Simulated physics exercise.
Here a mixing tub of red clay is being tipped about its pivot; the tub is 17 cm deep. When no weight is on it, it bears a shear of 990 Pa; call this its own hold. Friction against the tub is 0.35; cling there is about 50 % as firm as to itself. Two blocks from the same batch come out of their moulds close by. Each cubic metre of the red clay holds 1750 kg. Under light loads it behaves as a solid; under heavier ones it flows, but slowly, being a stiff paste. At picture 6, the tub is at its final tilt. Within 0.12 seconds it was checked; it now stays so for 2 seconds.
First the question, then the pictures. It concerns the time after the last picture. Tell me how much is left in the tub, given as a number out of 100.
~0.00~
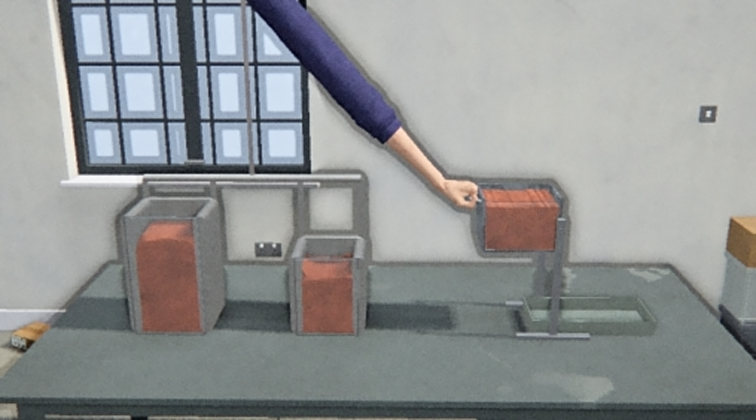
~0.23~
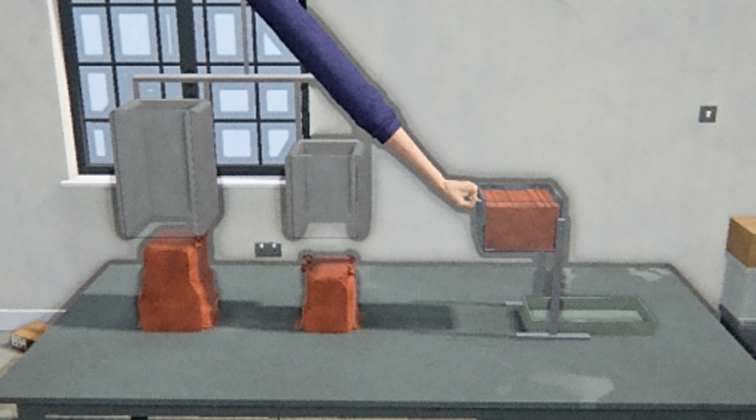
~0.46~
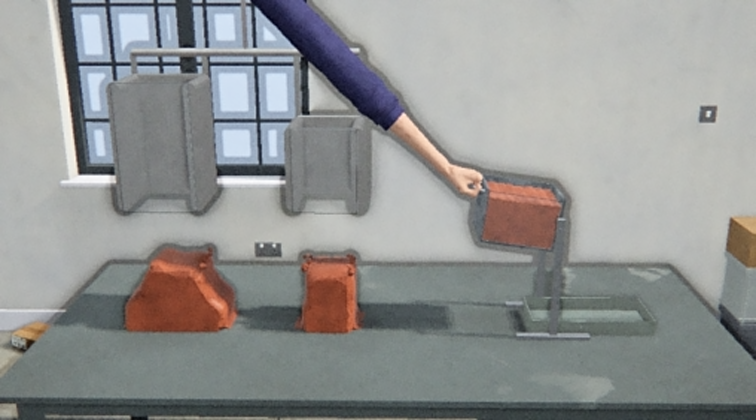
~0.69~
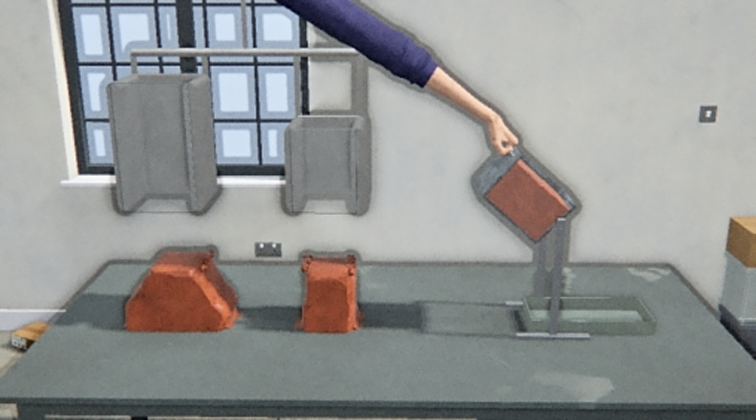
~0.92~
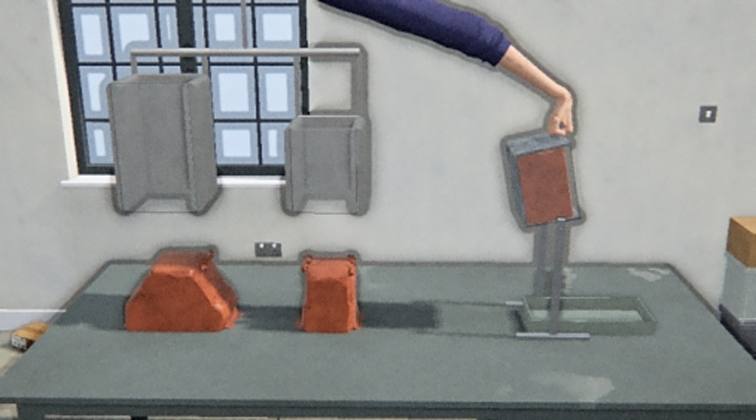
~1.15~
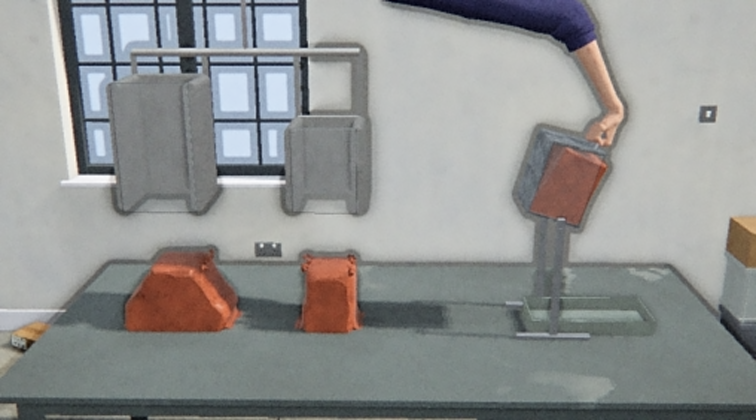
It should be close to 13 out of 100.
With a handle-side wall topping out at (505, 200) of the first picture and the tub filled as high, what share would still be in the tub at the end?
16 %.
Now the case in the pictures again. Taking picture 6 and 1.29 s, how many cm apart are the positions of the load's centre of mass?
Around 8 cm.
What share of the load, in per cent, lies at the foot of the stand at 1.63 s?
I'd say about 65 per cent of it.
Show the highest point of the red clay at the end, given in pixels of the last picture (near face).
About (541, 198).
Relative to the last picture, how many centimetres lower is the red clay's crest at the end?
About 15 cm.
After 1.29 s, the tub is at 105 degrees and holds 55 %.
After 1.46 s, the tub is at 105 degrees and holds 18 %.
After 1.63 s, the tub is at 105 degrees and holds 13 %.
After 1.80 s, the tub is at 105 degrees and holds 13 %.
After 3.15 s, the tub is at 105 degrees and holds 13 %.
